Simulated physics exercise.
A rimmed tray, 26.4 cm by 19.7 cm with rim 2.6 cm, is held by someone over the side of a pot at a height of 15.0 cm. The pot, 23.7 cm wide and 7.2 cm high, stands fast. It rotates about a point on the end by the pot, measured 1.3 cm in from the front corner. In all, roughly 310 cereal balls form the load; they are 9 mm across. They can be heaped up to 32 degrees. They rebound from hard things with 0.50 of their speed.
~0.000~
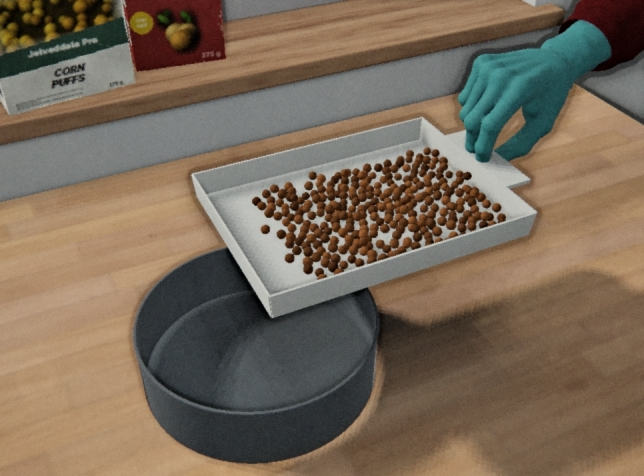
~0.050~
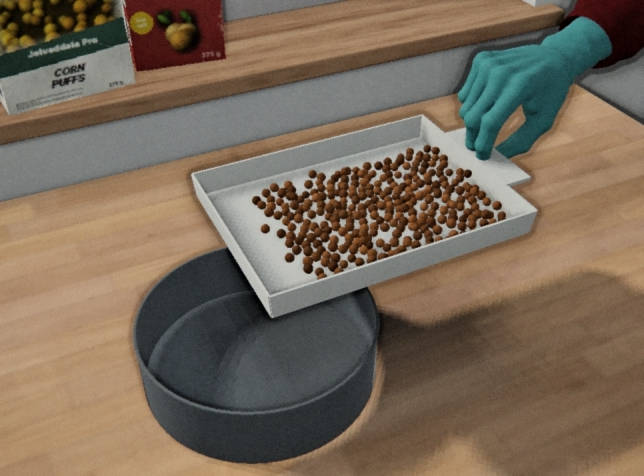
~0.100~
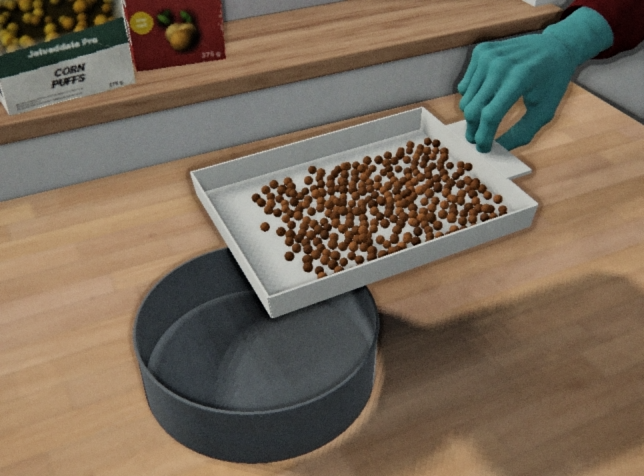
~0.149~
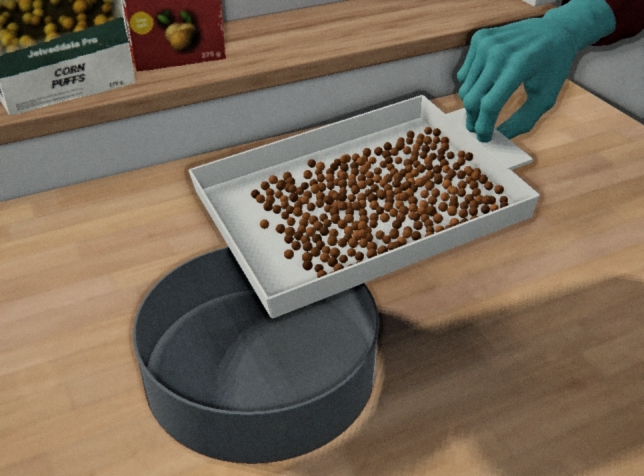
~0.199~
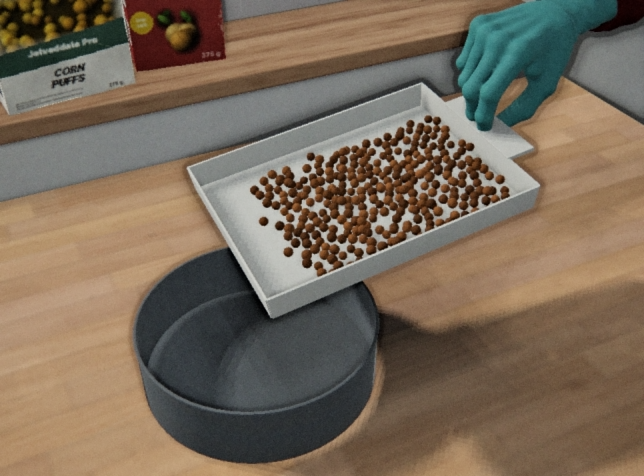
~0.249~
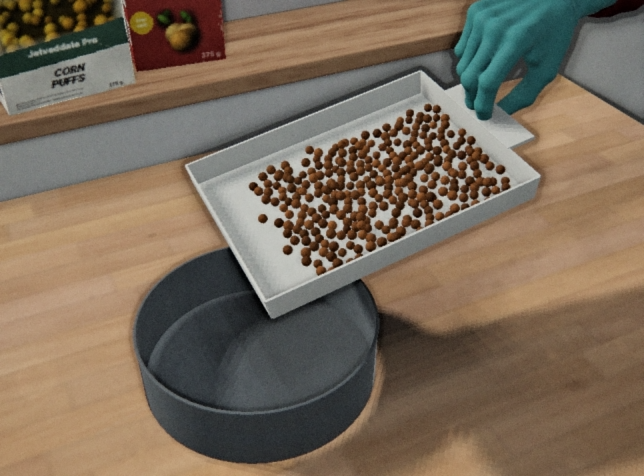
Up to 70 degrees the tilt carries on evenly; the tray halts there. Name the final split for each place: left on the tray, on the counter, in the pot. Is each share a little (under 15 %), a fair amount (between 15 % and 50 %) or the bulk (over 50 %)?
Tray: The bulk; counter: A little; pot: A little.
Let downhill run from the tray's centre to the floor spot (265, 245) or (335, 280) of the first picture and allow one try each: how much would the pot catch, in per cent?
About 0 per cent on the first try and 0 per cent on the second.
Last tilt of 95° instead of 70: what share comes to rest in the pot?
I'd put it at close to 45 per cent.
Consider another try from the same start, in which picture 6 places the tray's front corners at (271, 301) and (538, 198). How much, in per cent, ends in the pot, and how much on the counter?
Pot: 0, counter: 0.
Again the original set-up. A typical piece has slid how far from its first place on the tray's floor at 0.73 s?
Around 6 centimetres.
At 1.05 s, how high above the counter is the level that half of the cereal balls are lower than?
Roughly 24 cm.
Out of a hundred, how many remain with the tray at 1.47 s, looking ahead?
Something like 100 percent, roughly.
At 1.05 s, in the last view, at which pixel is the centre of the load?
Around (284, 199).
After 0.73 s, tilt 39 degrees; the tray holds 100 %, the pot 0 %.
After 1.05 s, tilt 58 degrees; the tray holds 100 %, the pot 0 %.
After 1.47 s, tilt 70 degrees; the tray holds 100 %, the pot 0 %.
In the end, at 1.8 s, tray 100 %, counter 0 %, pot 0 %.
